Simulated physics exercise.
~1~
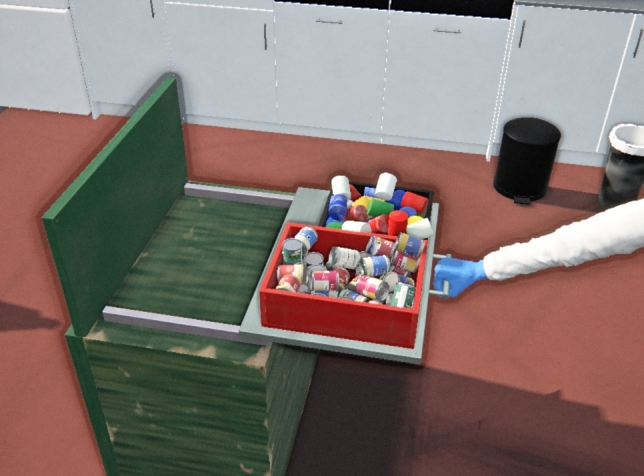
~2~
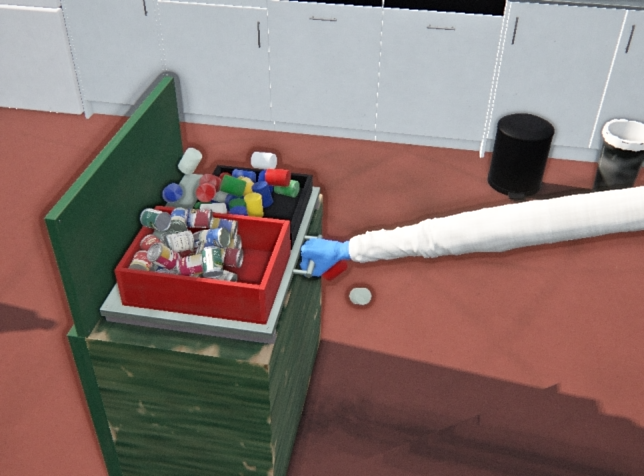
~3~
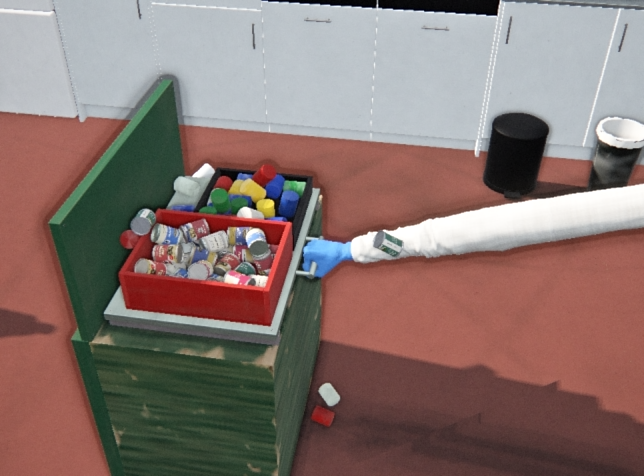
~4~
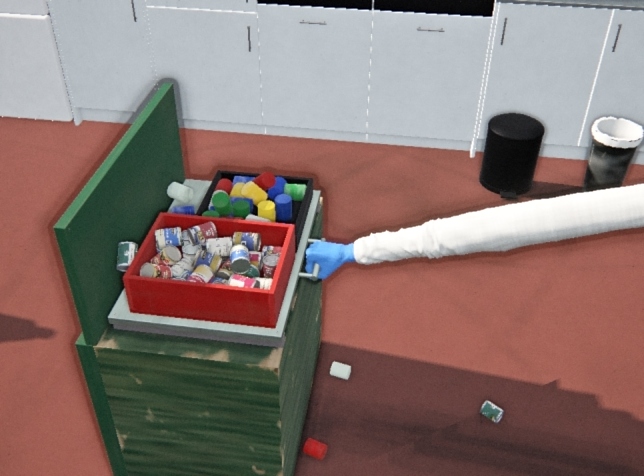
The clip shows a blue-gloved, white-sleeved arm shoving a sliding shelf left across a green cabinet toward its upright panel, jolting a red tote of tins and a black tote of colorful jars. Several pieces spill out, some landing on the reddish floor, while both totes stay mostly full.
